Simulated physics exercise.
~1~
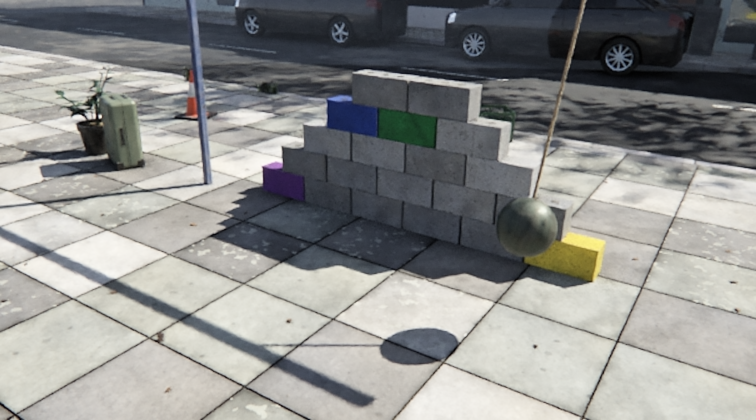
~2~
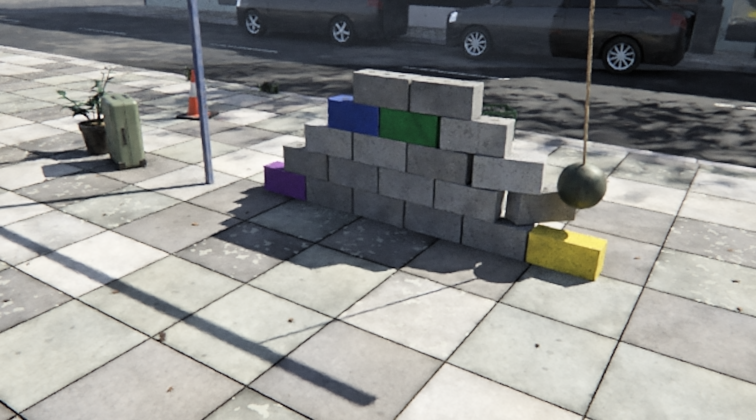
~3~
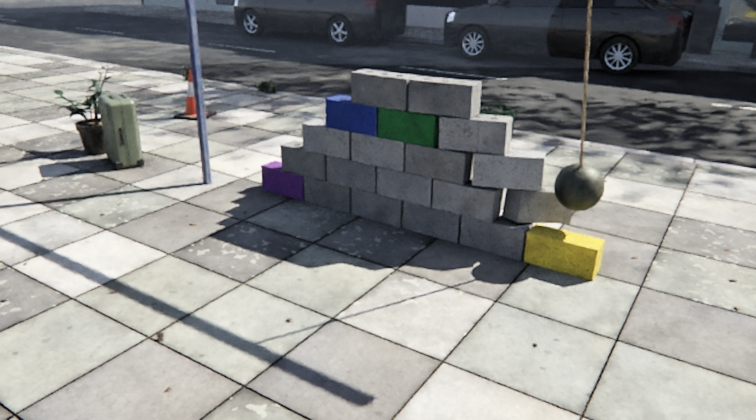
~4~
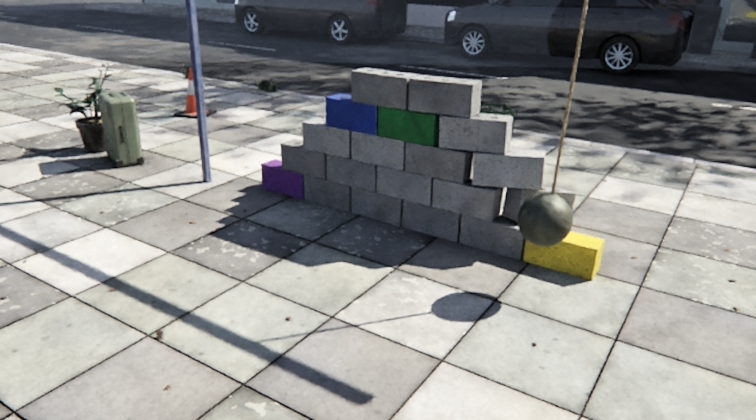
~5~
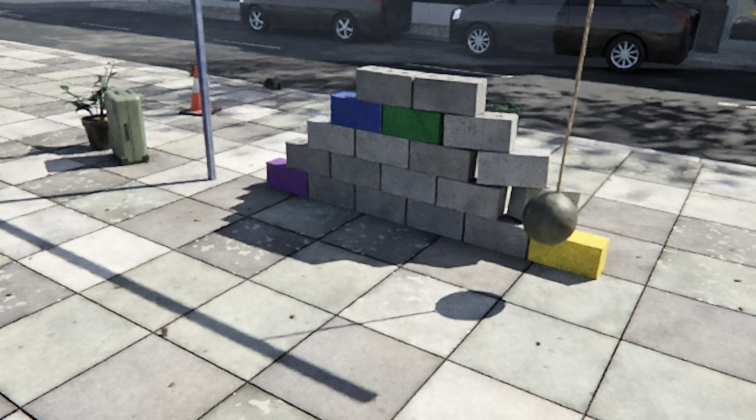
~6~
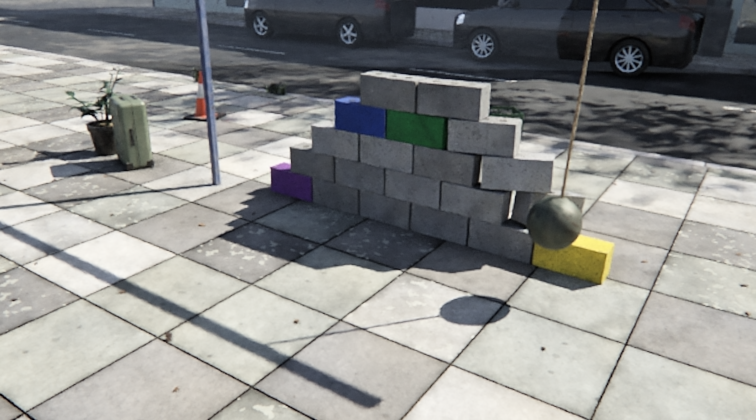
A dark iron ball on a rope swings against the right end of a stepped wall of grey concrete blocks on a sunlit paved sidewalk, seen from slightly above by a gently swaying camera. Blue and green blocks sit side by side high in the wall, with purple at the lower left and yellow at the lower right. The ball moves right and up, nudging a grey block near the yellow one, which ends up leaning. It then drifts back left and down and hangs beside the wall, which still stands, its coloured blocks in place.
